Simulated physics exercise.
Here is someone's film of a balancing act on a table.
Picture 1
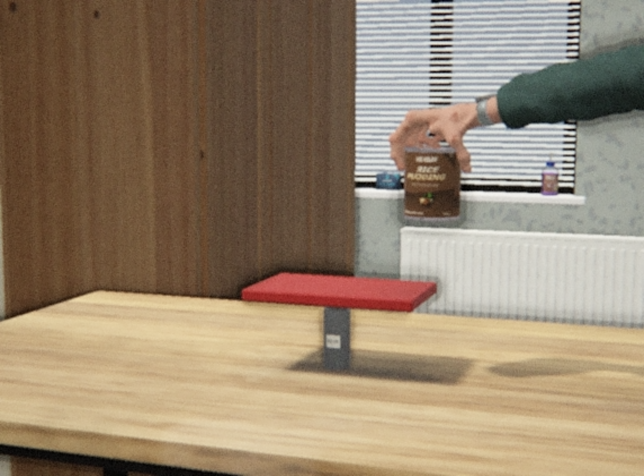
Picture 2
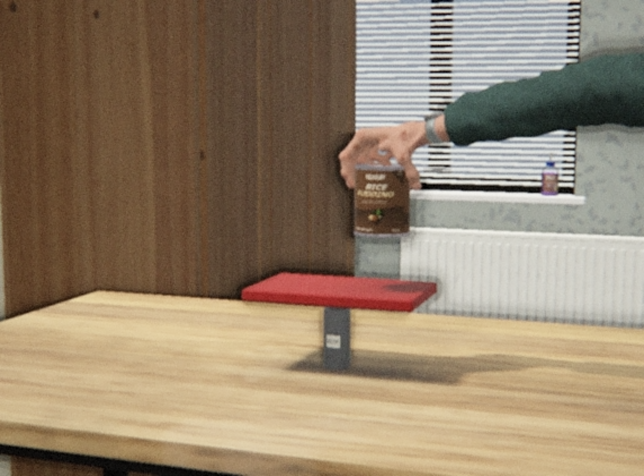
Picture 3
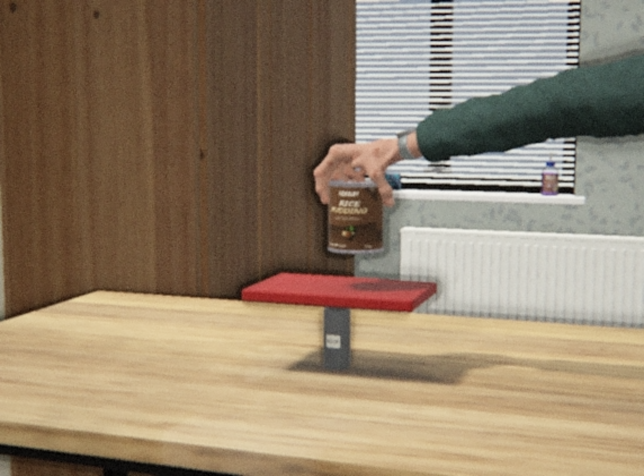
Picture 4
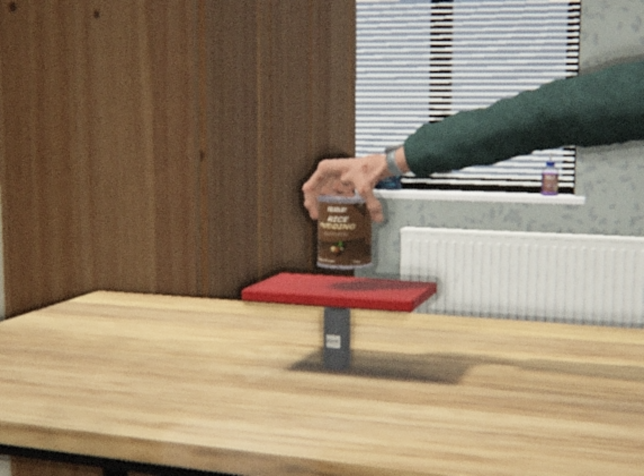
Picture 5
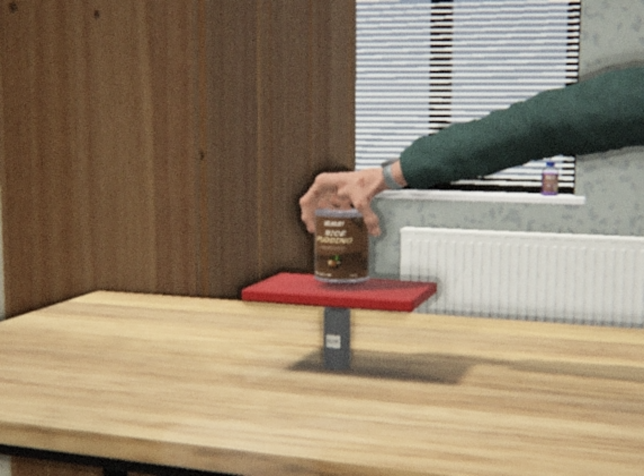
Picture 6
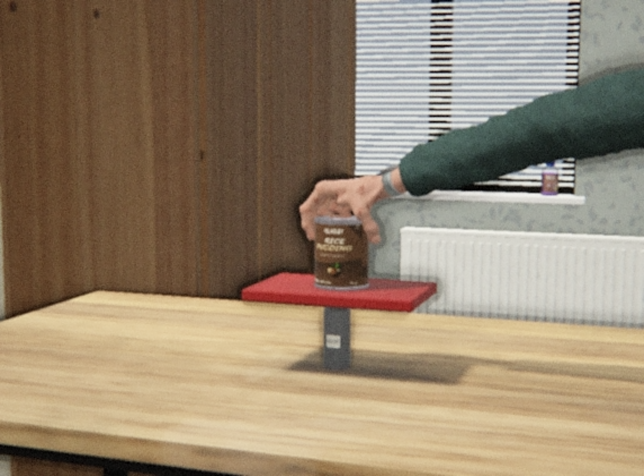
In a room with a dark wood panel, a blind-covered window and a white radiator, a still camera looks slightly down on a pale wooden table. A red slab rests on a narrow grey support on the tabletop, and a hand in a green sleeve holds a brown tin above it. The arm, reaching from the right, moves the tin left, then lowers it onto the slab, fingers still gripping it.
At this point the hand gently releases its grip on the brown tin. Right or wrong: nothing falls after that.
Right.
Then, 0.30 s on from there, no change.
Then, 0.70 s on from there, brown tin resting near (342, 253).
In the end, all 3 unmoved. At the end, from the last picture's camera, brown tin near (342, 253). The stack stays up.
